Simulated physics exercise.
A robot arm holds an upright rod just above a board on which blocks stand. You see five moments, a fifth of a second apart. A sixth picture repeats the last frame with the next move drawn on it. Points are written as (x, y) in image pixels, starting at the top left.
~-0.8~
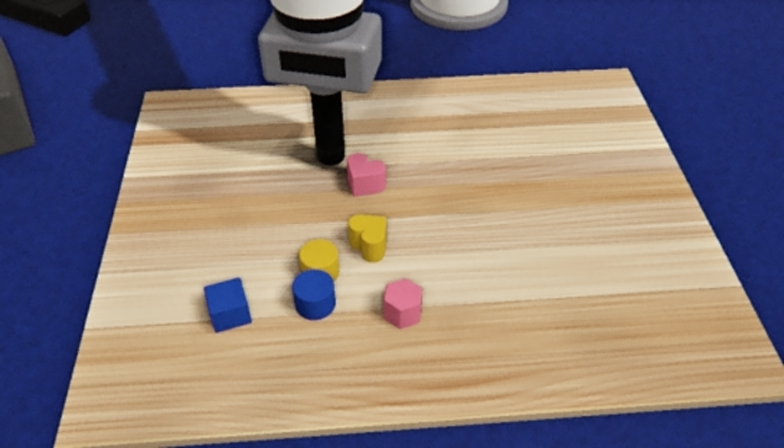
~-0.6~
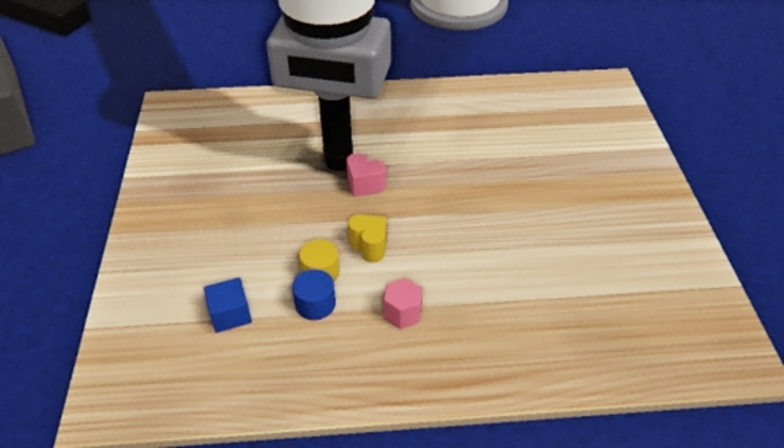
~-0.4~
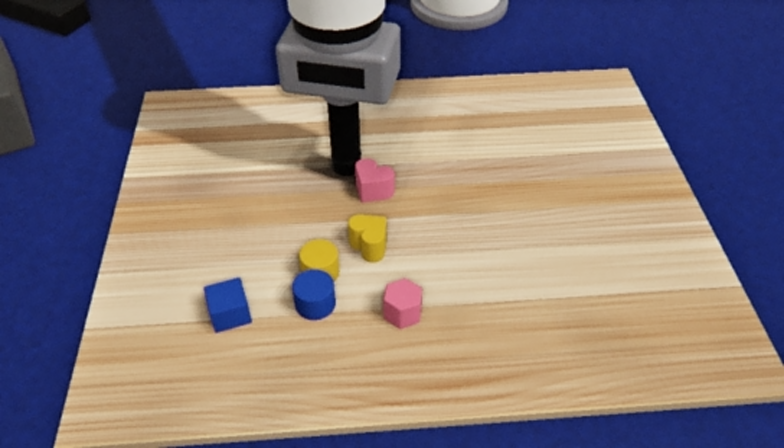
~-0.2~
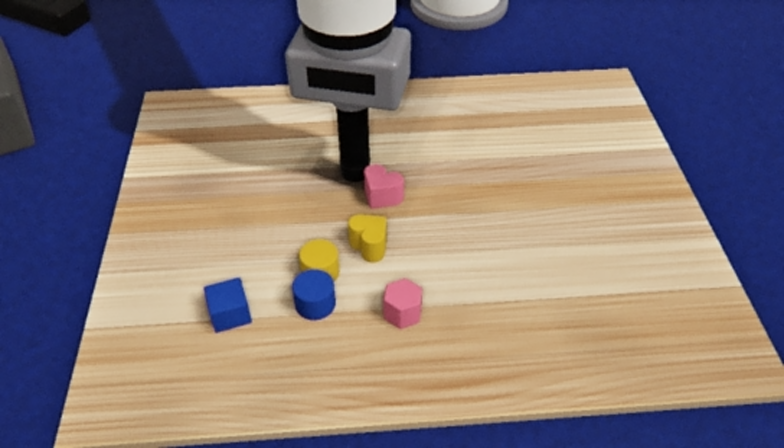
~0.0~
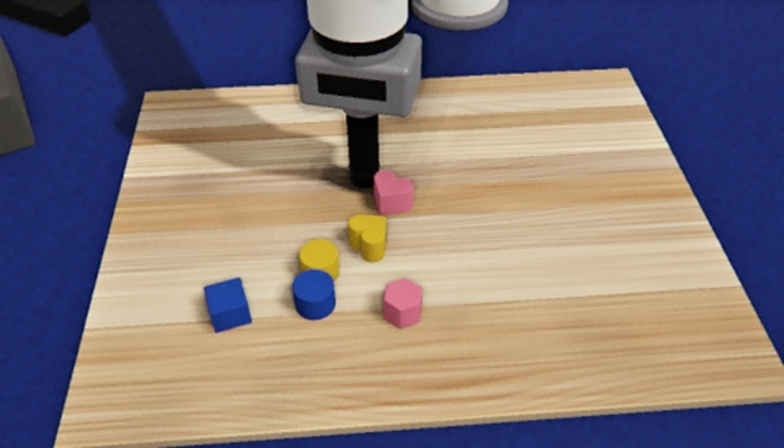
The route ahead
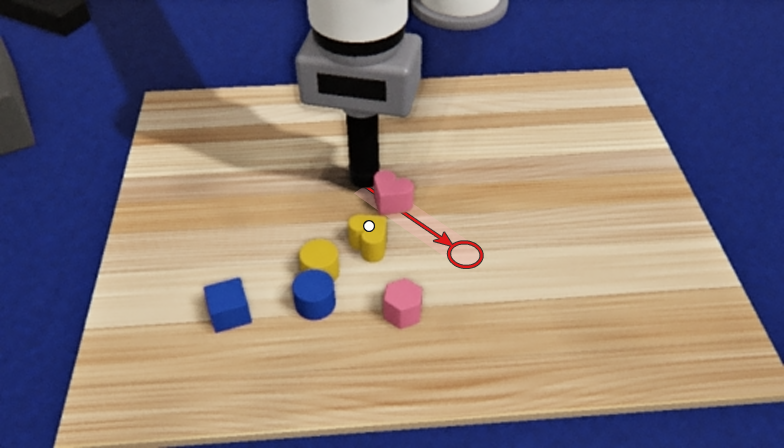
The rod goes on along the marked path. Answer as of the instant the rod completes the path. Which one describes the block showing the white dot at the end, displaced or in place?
Left in place.
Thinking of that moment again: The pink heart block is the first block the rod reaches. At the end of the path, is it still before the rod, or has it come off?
Kept ahead.
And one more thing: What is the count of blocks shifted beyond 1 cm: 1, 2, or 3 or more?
Most likely one.
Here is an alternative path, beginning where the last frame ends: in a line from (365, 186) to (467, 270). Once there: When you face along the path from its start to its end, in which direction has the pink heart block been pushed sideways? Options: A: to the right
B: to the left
My answer is option B.
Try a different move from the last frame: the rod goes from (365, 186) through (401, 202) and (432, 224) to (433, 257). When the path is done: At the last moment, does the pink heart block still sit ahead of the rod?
That would be a yes.
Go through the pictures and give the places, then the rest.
Rod tip at (331, 157); block tops, yellow heart block at (369, 226); pink heart block at (364, 165), in the first frame.
Rod at (339, 162); blocks unchanged, in the second frame.
Rod at (347, 167); pink heart block at (373, 170), in the third frame.
Rod at (356, 173); pink heart block at (382, 176), in the fourth frame.
Rod at (365, 179); yellow heart block at (369, 226); pink heart block at (392, 183), in the fifth frame.
Path on the board, straight from (365, 186) to (465, 254); the dot is on the yellow heart block.
On the path given first. One third of the way, rod at (397, 201); pink heart block at (426, 205).
Two thirds of the way, rod at (430, 224); pink heart block at (463, 229).
At the end, rod at (466, 248); yellow heart block in place; pink heart block at (503, 253).
